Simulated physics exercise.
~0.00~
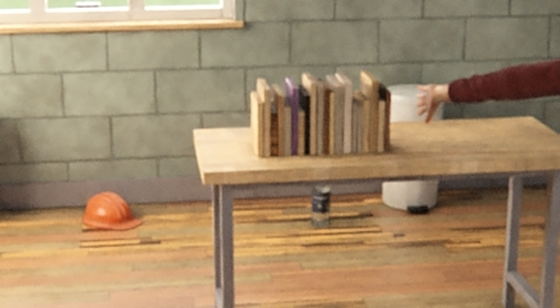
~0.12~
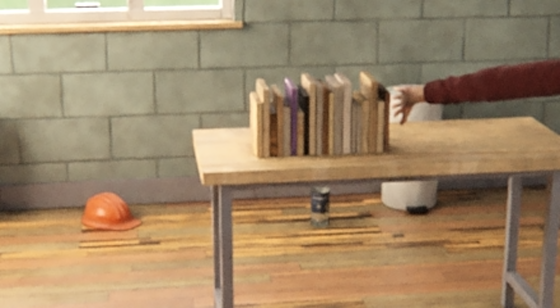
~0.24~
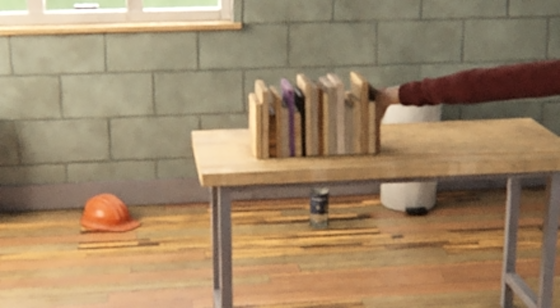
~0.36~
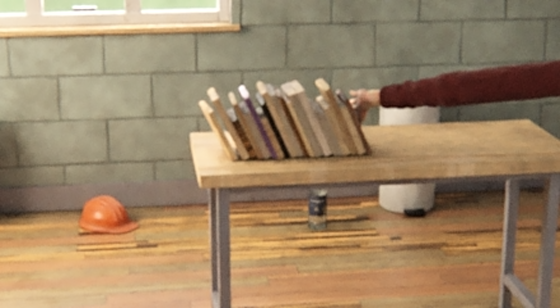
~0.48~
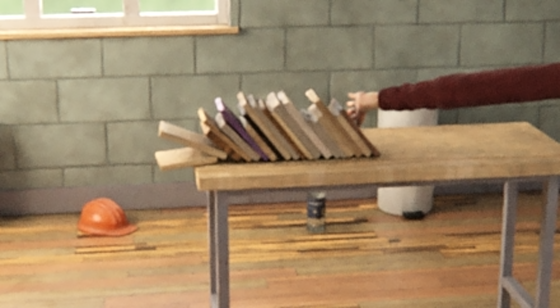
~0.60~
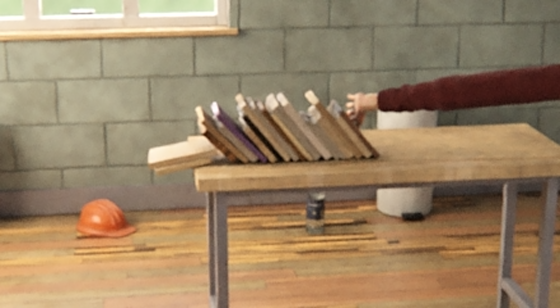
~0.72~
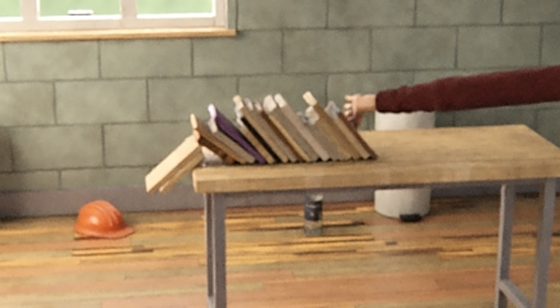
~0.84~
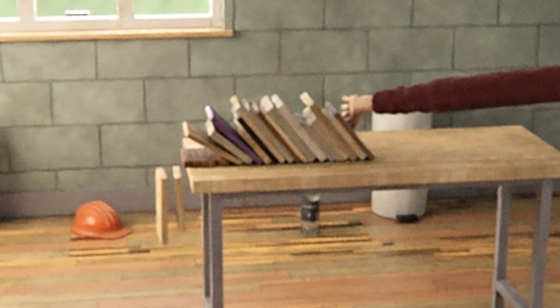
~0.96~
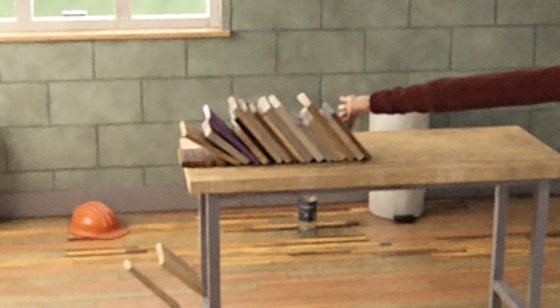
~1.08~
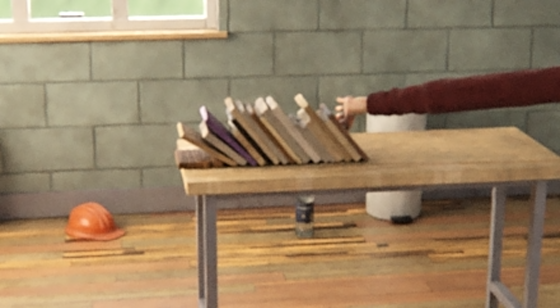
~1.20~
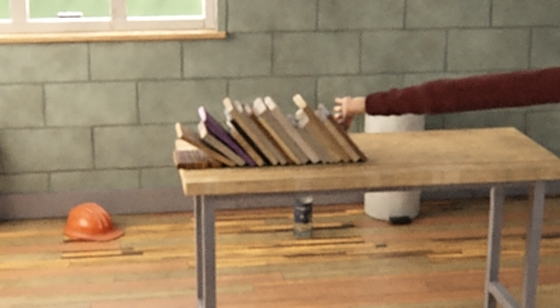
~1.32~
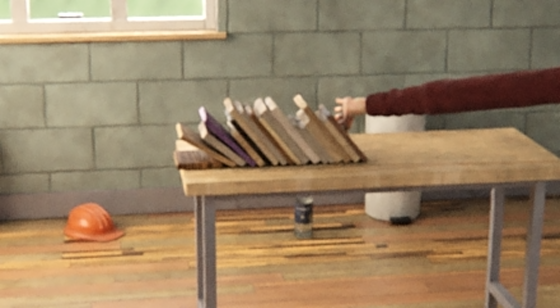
Hand pushing a row of upright boards left along a table, boards toppling leftward, two falling off, the rest left leaning.
